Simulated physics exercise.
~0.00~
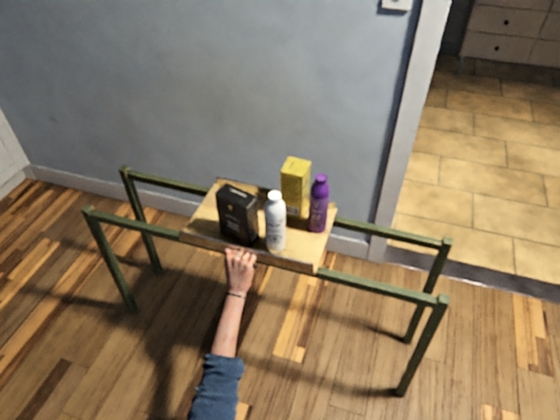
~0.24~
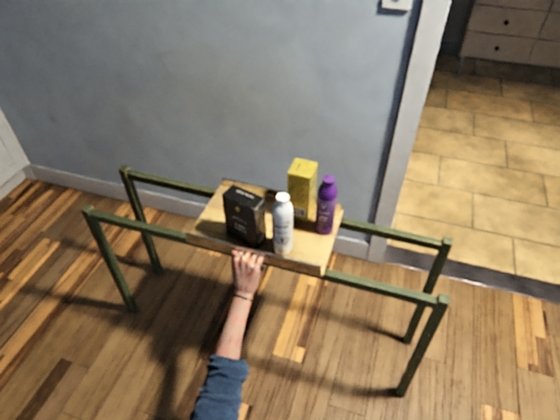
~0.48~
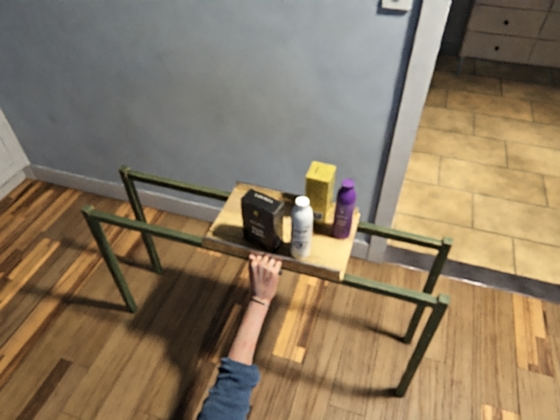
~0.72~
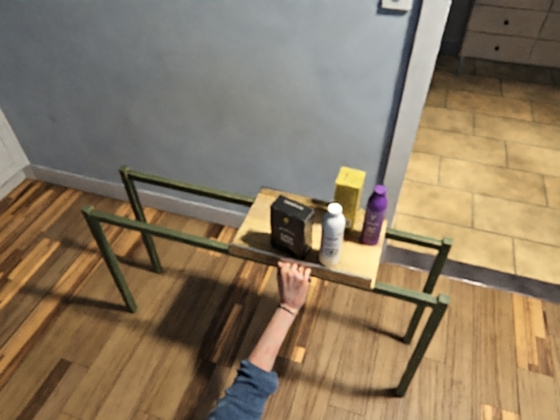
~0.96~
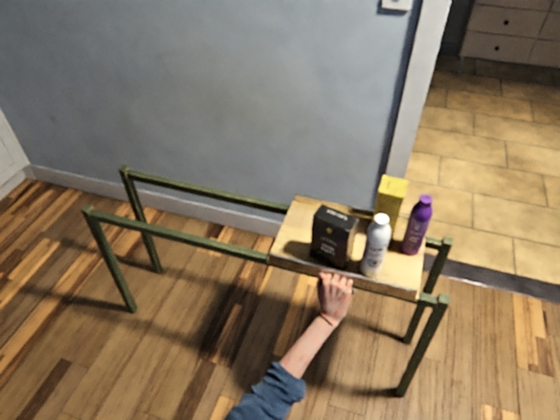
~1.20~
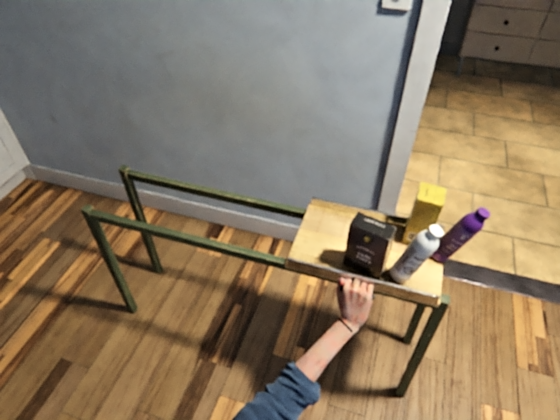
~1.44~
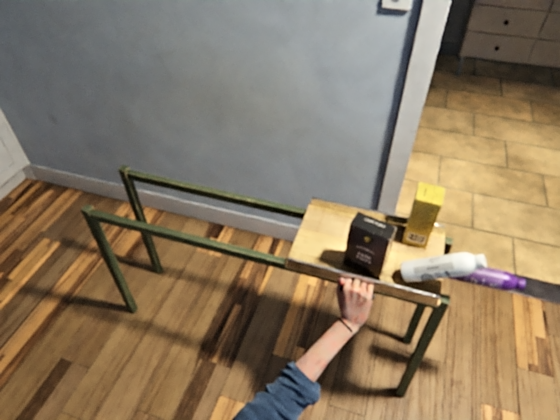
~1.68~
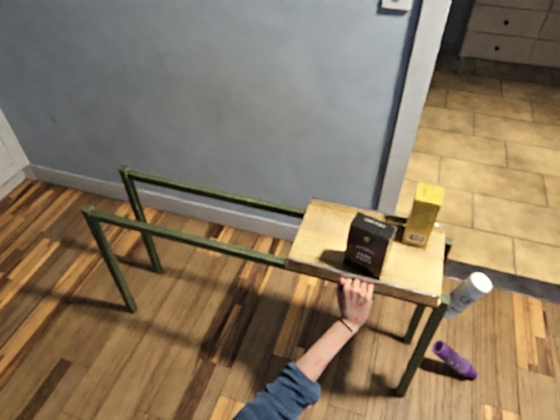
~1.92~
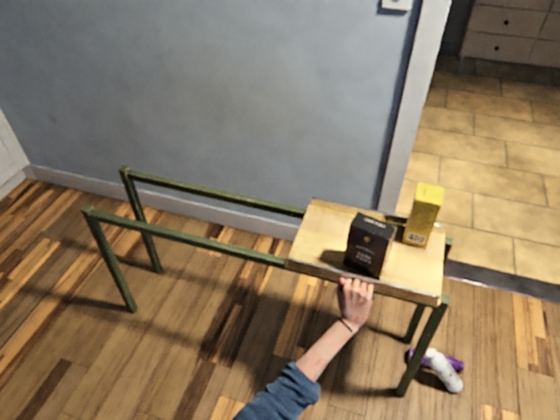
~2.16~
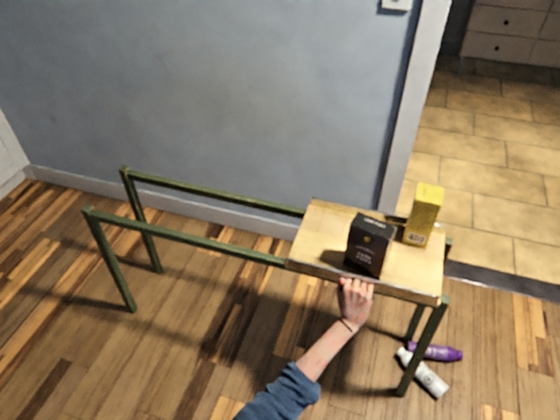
The clip shows a hand sliding a wooden tray with a black packet, yellow carton, white bottle and purple bottle rightward along green rails until it stops at the end, where both bottles tip off and land on the floor while the packet and carton stay upright.
